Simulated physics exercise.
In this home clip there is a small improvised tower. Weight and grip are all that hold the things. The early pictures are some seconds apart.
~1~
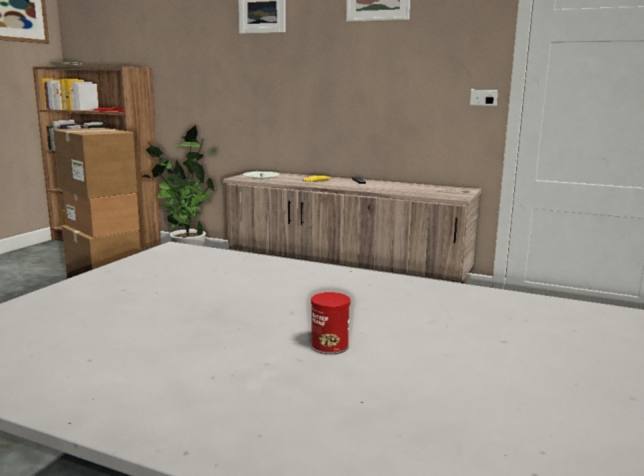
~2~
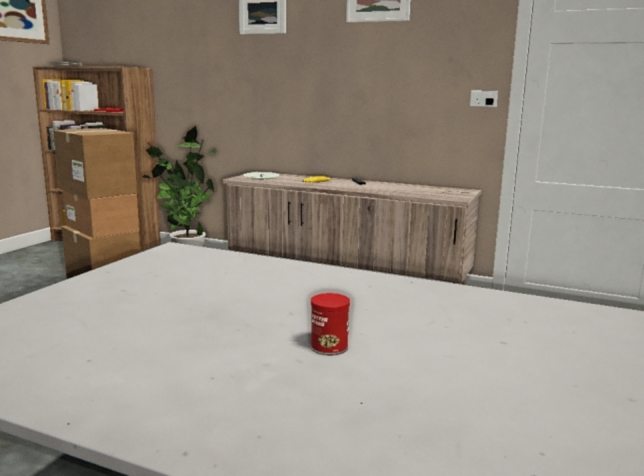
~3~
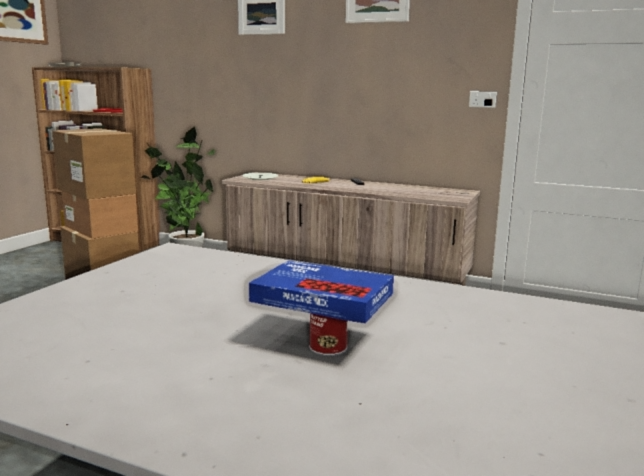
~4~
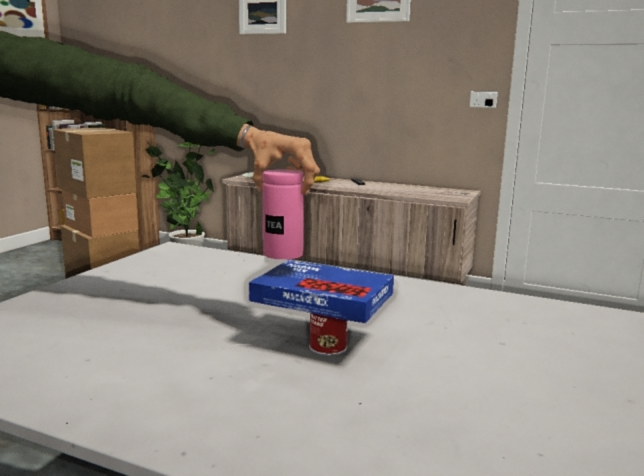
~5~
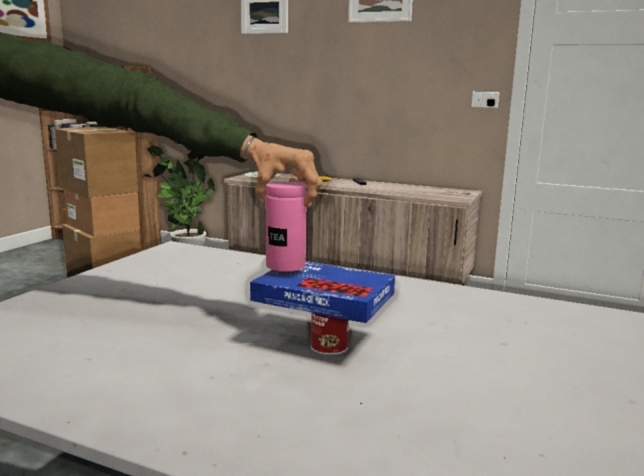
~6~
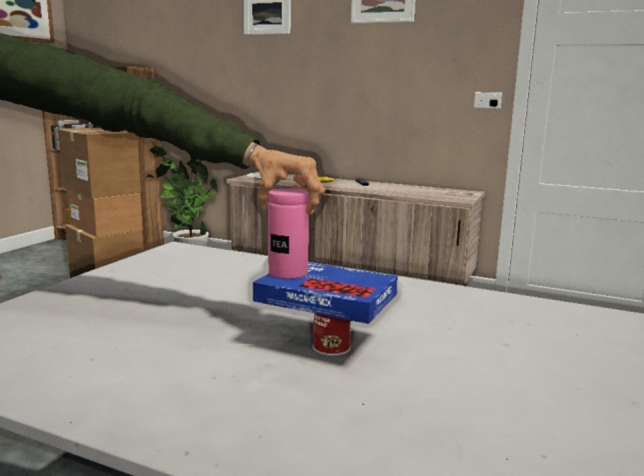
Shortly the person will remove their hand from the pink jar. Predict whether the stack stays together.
The stack is unstable.
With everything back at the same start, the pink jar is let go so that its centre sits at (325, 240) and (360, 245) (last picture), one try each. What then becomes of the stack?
Case A: It survives; case B: It caves in.
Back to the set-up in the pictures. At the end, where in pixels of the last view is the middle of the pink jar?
The object finishes somewhere near (225, 303).
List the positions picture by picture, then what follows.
In the first frame, the last thing is not in view yet; red tin (330, 323).
In the second frame, the last thing is not in view yet; red tin (330, 324).
In the third frame, the last thing is not in view yet; red tin (329, 324).
In the fourth frame, on its way; pink jar (283, 214); red tin (329, 324).
In the fifth frame, on its way; pink jar (286, 226); red tin (330, 324).
In the sixth frame, in place under the hand; pink jar (288, 233); red tin (332, 325).
Then, 0.30 s on from there, pink jar now fallen; blue packet turned 34° from how it was put.
Then, 0.40 s on from there, blue packet turned 67° from how it was put.
Then, 0.90 s on from there, blue packet on its side.
Then, 1.50 s on from there, blue packet now fallen.
In the end, fallen, pink jar and blue packet; red tin unmoved. At the end, from the last picture's camera, pink jar near (225, 303). The stack loses its balance.
